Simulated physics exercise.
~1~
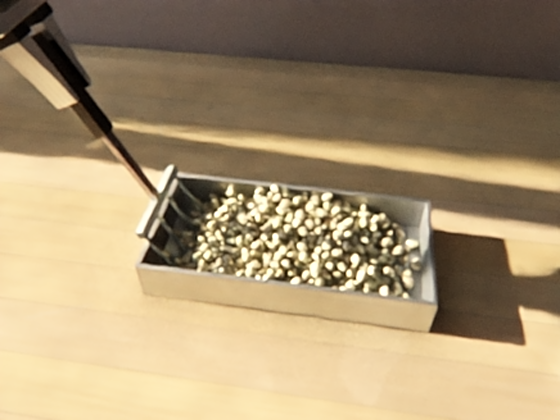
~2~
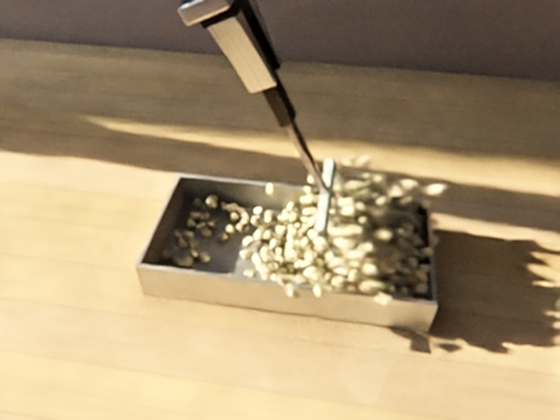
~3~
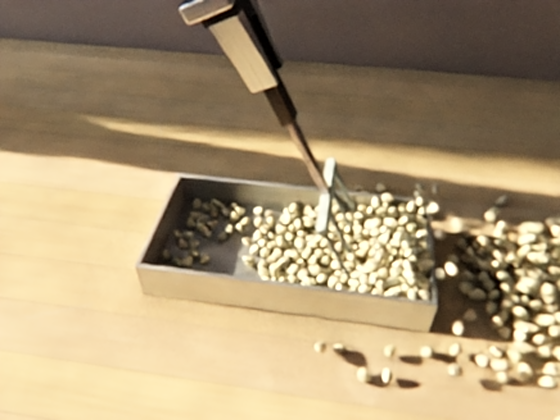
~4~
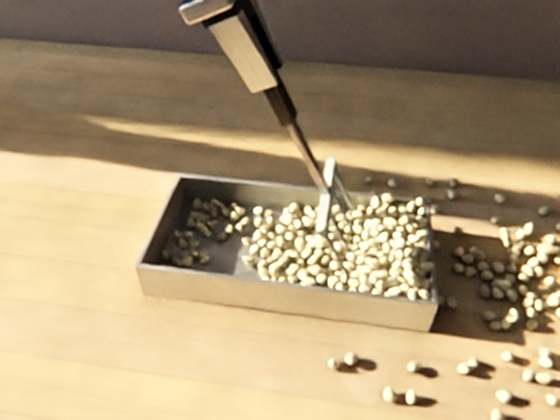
Robot-held fork sweeping right through a tin of dried beans, spilling many over the far end onto the table, then stopping.
